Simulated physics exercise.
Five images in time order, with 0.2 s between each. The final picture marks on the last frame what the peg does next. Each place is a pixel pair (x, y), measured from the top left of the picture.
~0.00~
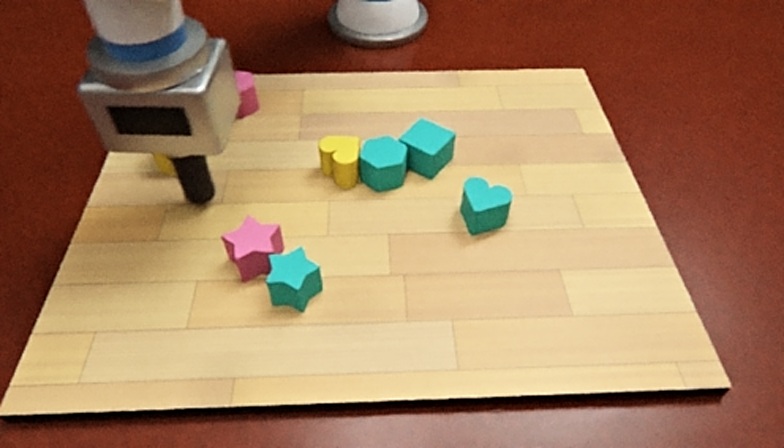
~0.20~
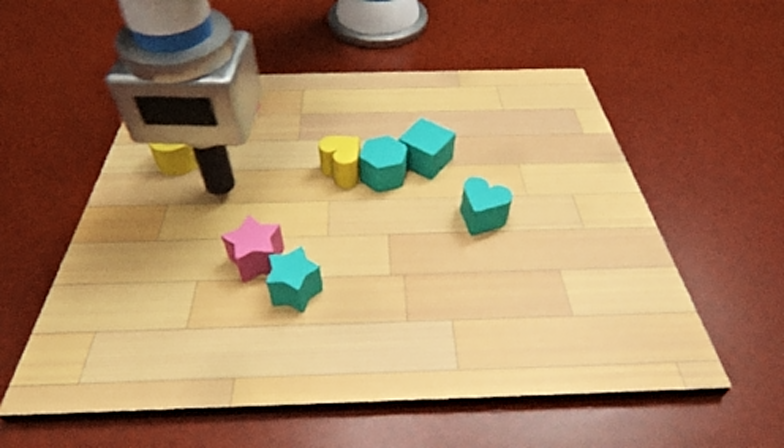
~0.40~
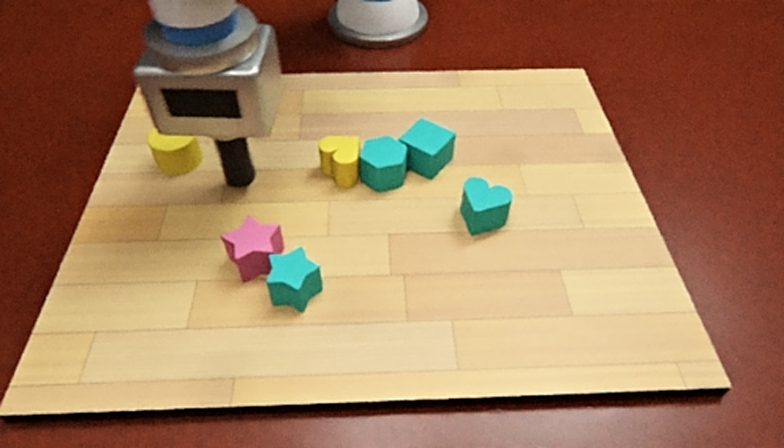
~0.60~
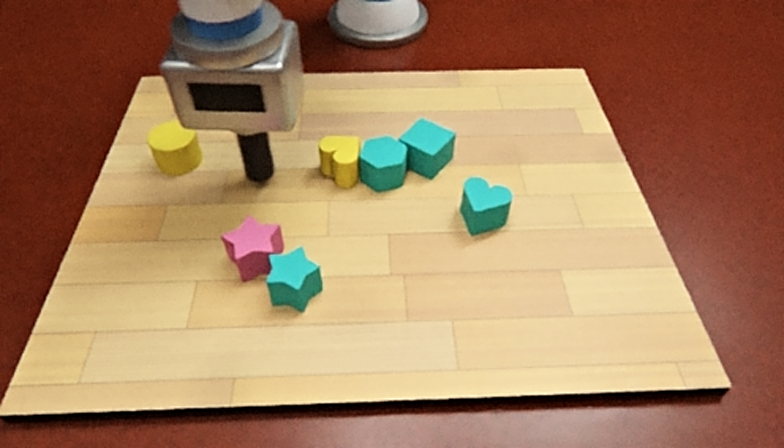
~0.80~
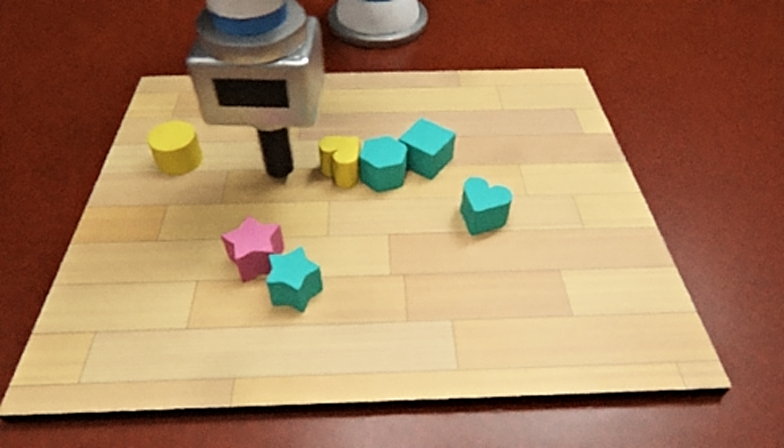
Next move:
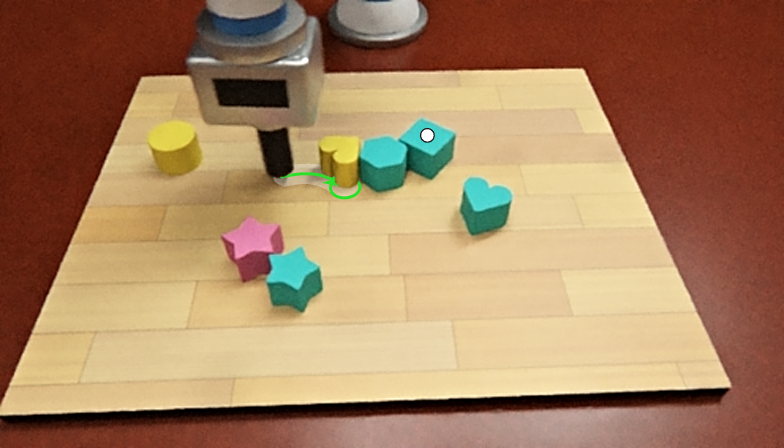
At first, a robot arm with a dark peg hovers over the left side of a wooden board scattered with yellow, pink and turquoise blocks. The peg moves steadily right and slightly away, revealing more of a yellow block behind it, and nears the yellow heart block while the visible blocks stay still.
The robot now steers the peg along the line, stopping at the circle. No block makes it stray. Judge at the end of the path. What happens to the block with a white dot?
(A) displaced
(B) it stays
A
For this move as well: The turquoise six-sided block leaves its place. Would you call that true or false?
The statement is correct.
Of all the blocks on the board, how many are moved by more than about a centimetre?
My guess is at least three.
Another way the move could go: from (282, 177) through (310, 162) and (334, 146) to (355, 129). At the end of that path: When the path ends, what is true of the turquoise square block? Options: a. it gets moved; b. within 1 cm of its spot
Option b.
The drawn path runs from (282, 177) over (305, 174) and (327, 177) to (345, 187); the dot is on the turquoise square block.
On the path given first. Halfway along, peg at (316, 166); yellow heart block at (350, 148); turquoise six-sided block at (389, 152).
At the end, peg at (344, 178); yellow heart block at (380, 158); turquoise six-sided block at (421, 158), turned 15° anticlockwise; turquoise square block at (440, 132).
